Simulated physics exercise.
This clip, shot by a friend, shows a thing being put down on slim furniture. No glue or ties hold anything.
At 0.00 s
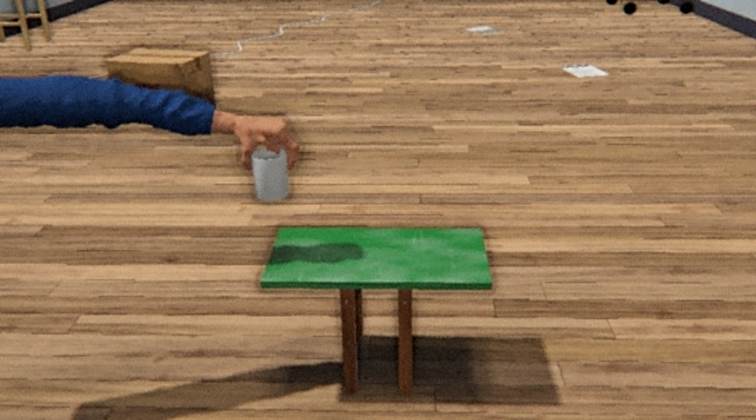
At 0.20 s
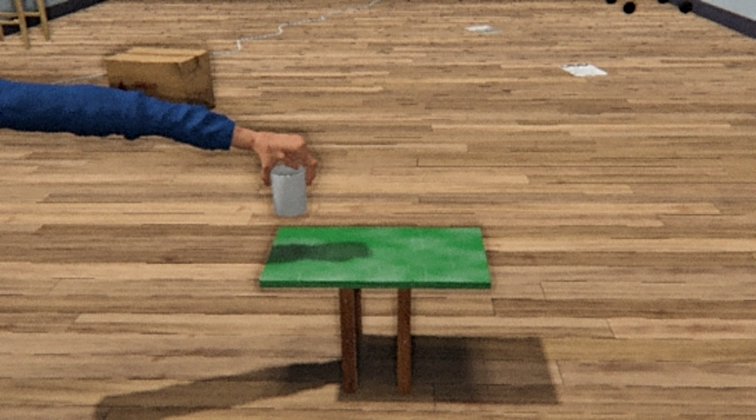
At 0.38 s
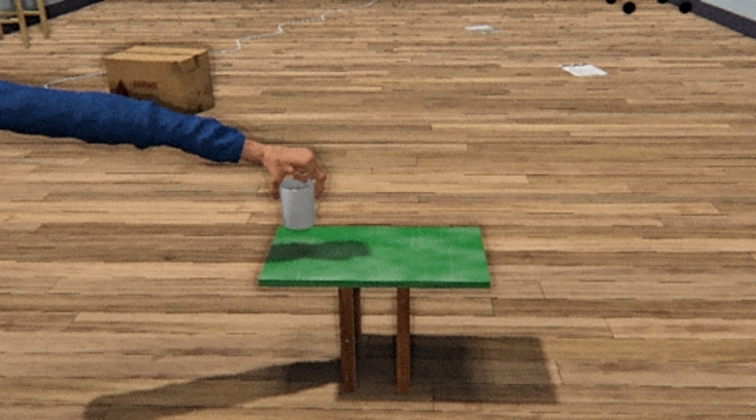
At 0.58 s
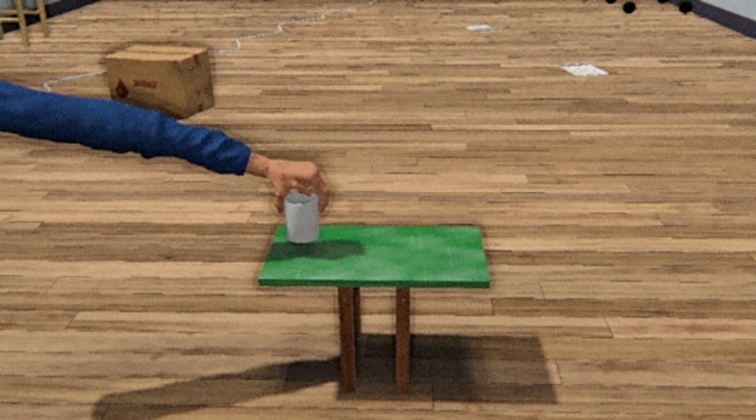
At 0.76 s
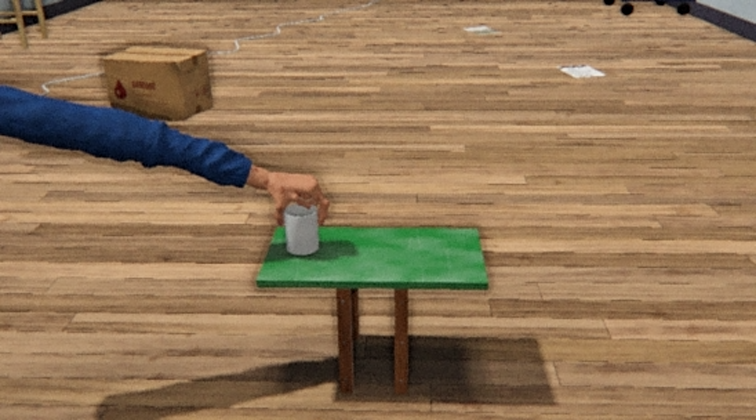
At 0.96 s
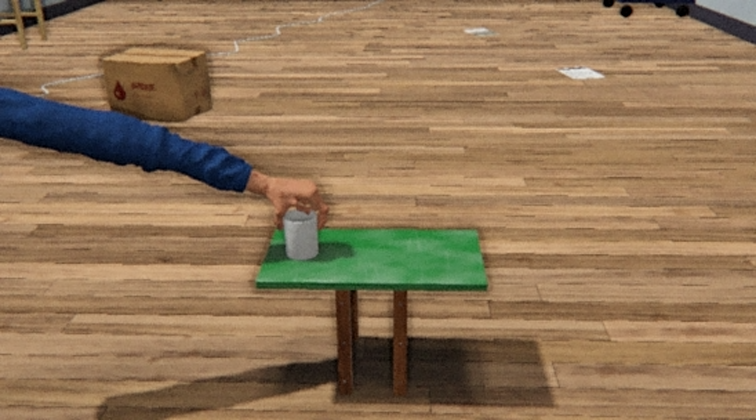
Above a small green table, a hand lowers a gray beaker onto its left side.
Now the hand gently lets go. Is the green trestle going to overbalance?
Once let go, it will remain stable.
By 1.26 s, green trestle at rest near (374, 258).
When it is over (2.0 s), the green trestle keeps steady, near (374, 258).
